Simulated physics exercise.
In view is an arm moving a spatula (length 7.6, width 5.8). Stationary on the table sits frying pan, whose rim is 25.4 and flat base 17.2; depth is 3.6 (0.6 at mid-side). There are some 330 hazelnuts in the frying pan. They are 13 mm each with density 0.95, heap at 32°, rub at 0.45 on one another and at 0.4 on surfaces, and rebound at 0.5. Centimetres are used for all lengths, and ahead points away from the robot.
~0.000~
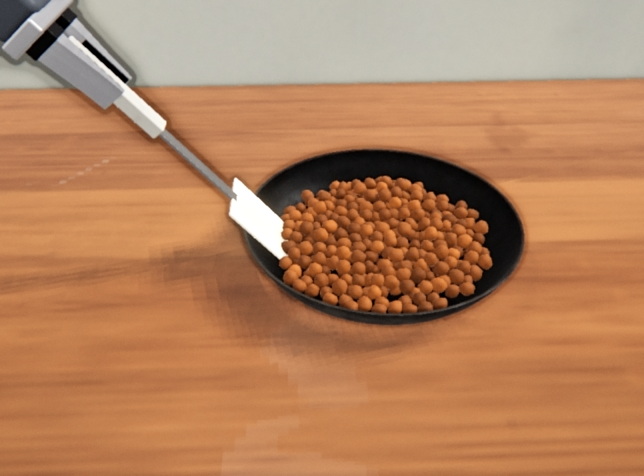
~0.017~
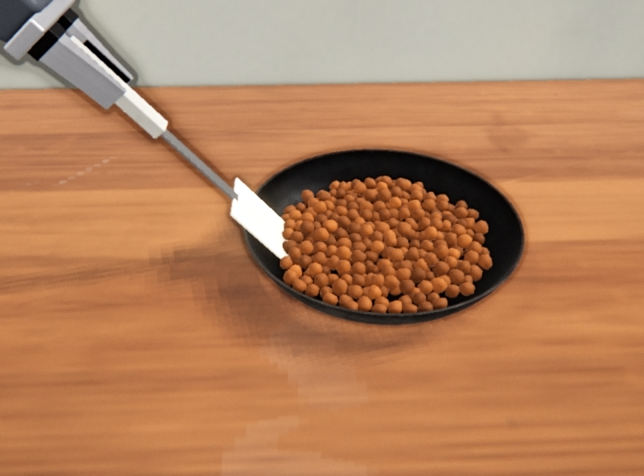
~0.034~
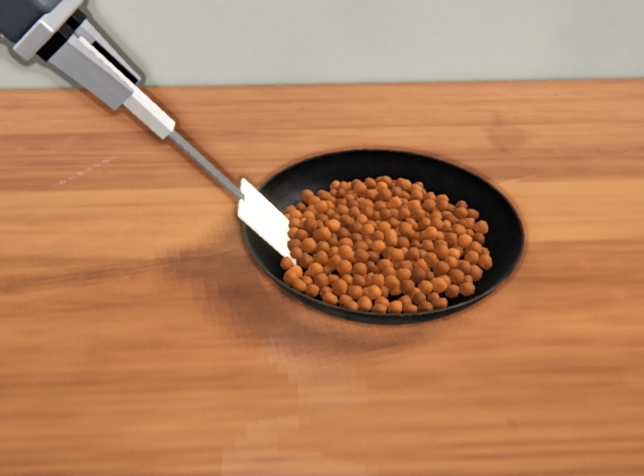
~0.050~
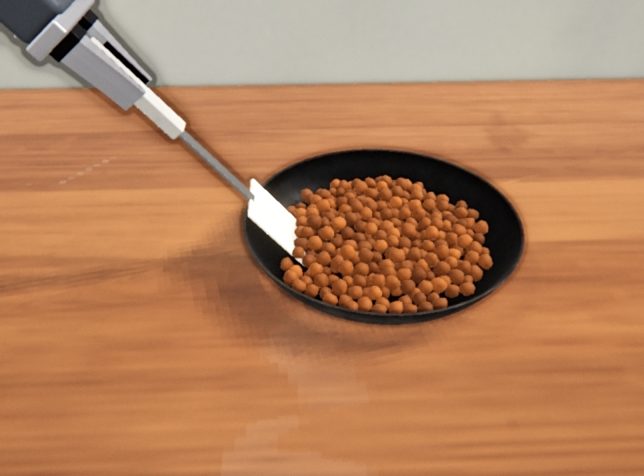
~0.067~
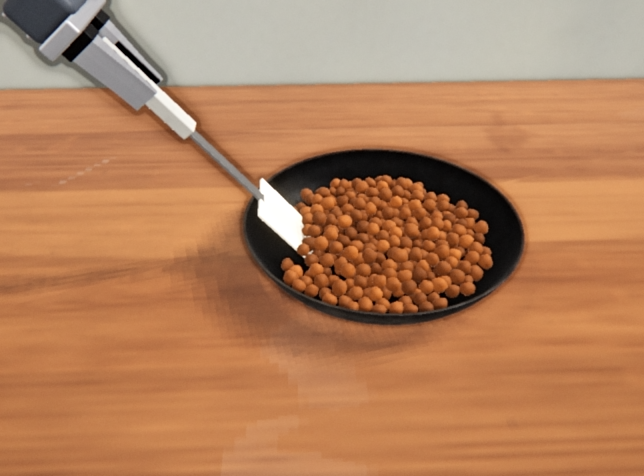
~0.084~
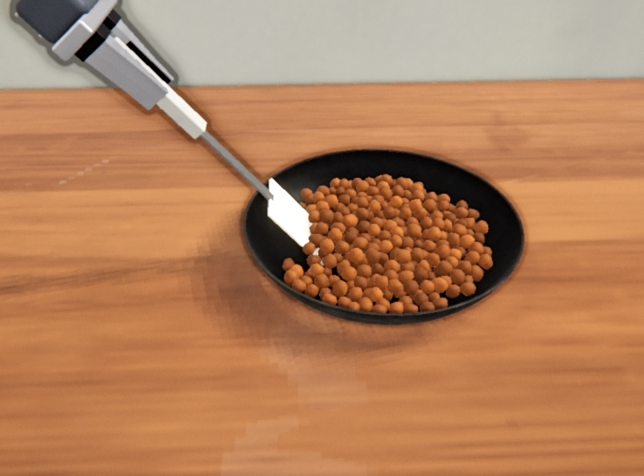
On a wooden tabletop with streaky orange-brown grain, seen from above at an angle against a pale grey-green wall, a fixed camera looks on. A black frying pan right of centre holds a heap of round brown hazelnuts, and a grey, white and black robot arm reaches in from the upper left with a white spatula. The arm barely moves at first, then slides the spatula slightly rightward, nudging the nuts at the heap's left edge.
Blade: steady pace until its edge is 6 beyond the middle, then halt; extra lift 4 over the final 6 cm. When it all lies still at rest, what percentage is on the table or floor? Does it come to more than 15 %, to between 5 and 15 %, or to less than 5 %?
It comes to less than 5 %.
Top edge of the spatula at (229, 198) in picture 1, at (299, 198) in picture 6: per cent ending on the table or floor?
Roughly 15 %.
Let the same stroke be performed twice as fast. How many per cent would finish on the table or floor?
Estimated result: Some 15 %.
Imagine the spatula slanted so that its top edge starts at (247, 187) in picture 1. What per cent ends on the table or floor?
Spill: Approx. 0 per cent.
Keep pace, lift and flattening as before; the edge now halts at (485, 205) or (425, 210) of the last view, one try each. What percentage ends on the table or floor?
First try about 10 percent, second about 0 percent.
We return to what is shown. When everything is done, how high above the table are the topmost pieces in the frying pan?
Height at the end: Around 4.5 cm.
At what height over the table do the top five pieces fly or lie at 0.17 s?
About 5 cm.
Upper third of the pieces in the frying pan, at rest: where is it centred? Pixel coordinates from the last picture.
The centre sits close to (450, 222).
After 0.17 s, sloping 51°, highest piece 5 above the table; 332 in the frying pan.
After 0.25 s, sloping 51°, highest piece 6 above the table; 332 in the frying pan.
After 0.49 s, sloping 51°, highest piece 4 above the table; 331 in the frying pan, 1 on the table or floor.
After 1.54 s, sloping 51°, highest piece 4 above the table; 331 in the frying pan, 1 on the table or floor.
In the end, 331 in the frying pan, 1 on the table or floor. That is 0 % on the table or floor.
